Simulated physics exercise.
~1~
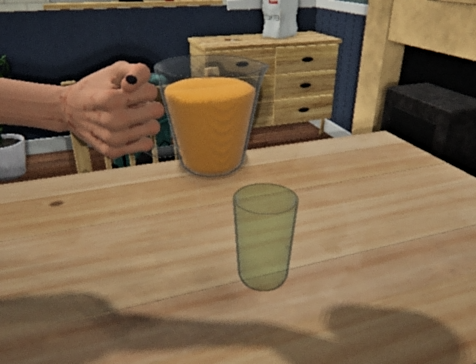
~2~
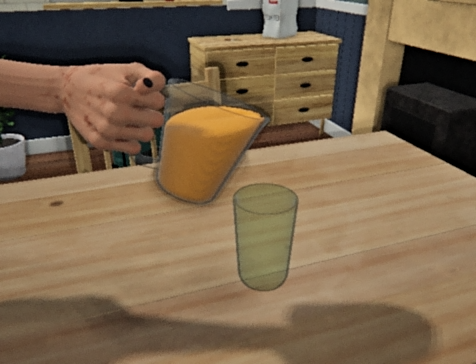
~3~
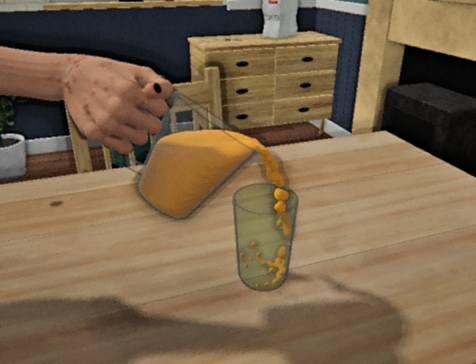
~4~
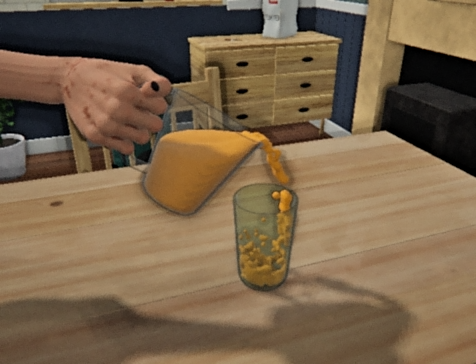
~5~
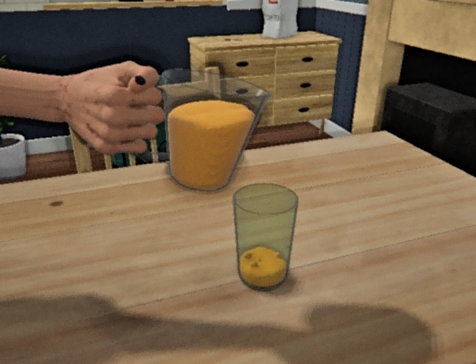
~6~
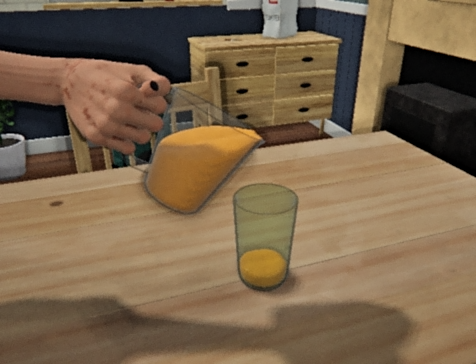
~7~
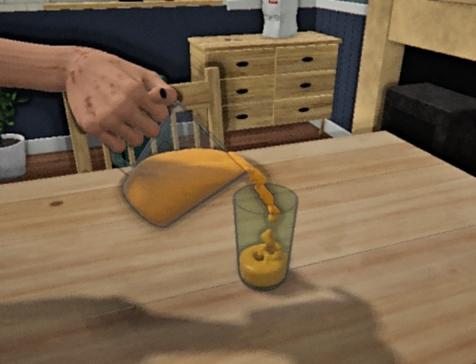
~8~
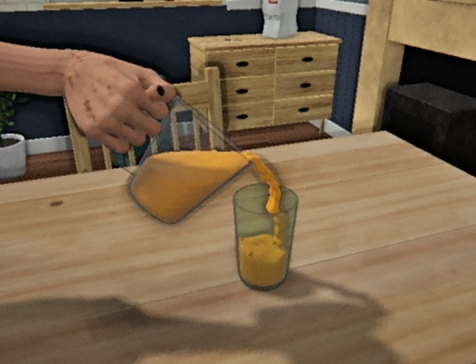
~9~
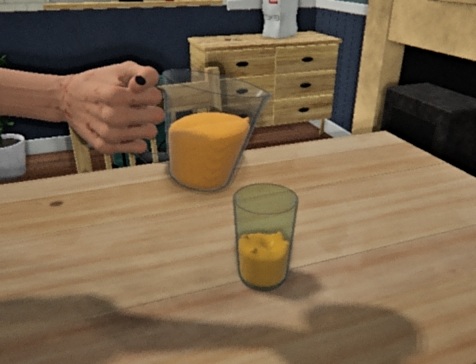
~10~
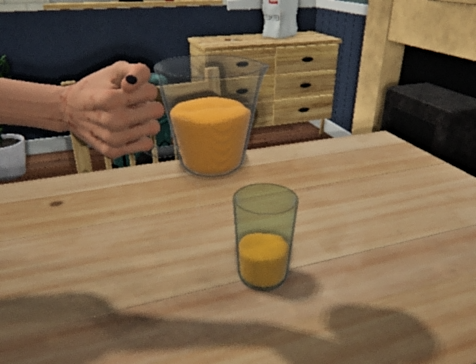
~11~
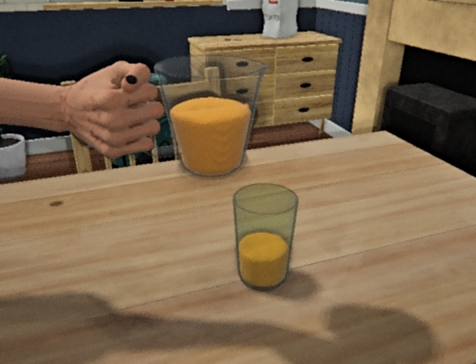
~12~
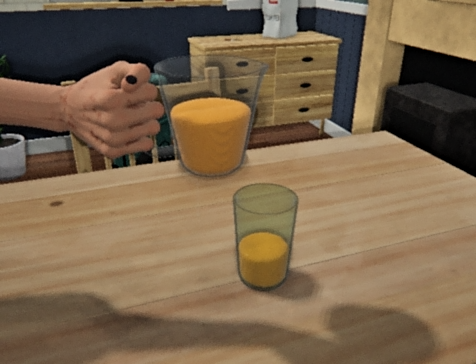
A hand tips a jug of orange juice twice, leaving the glass partly filled.
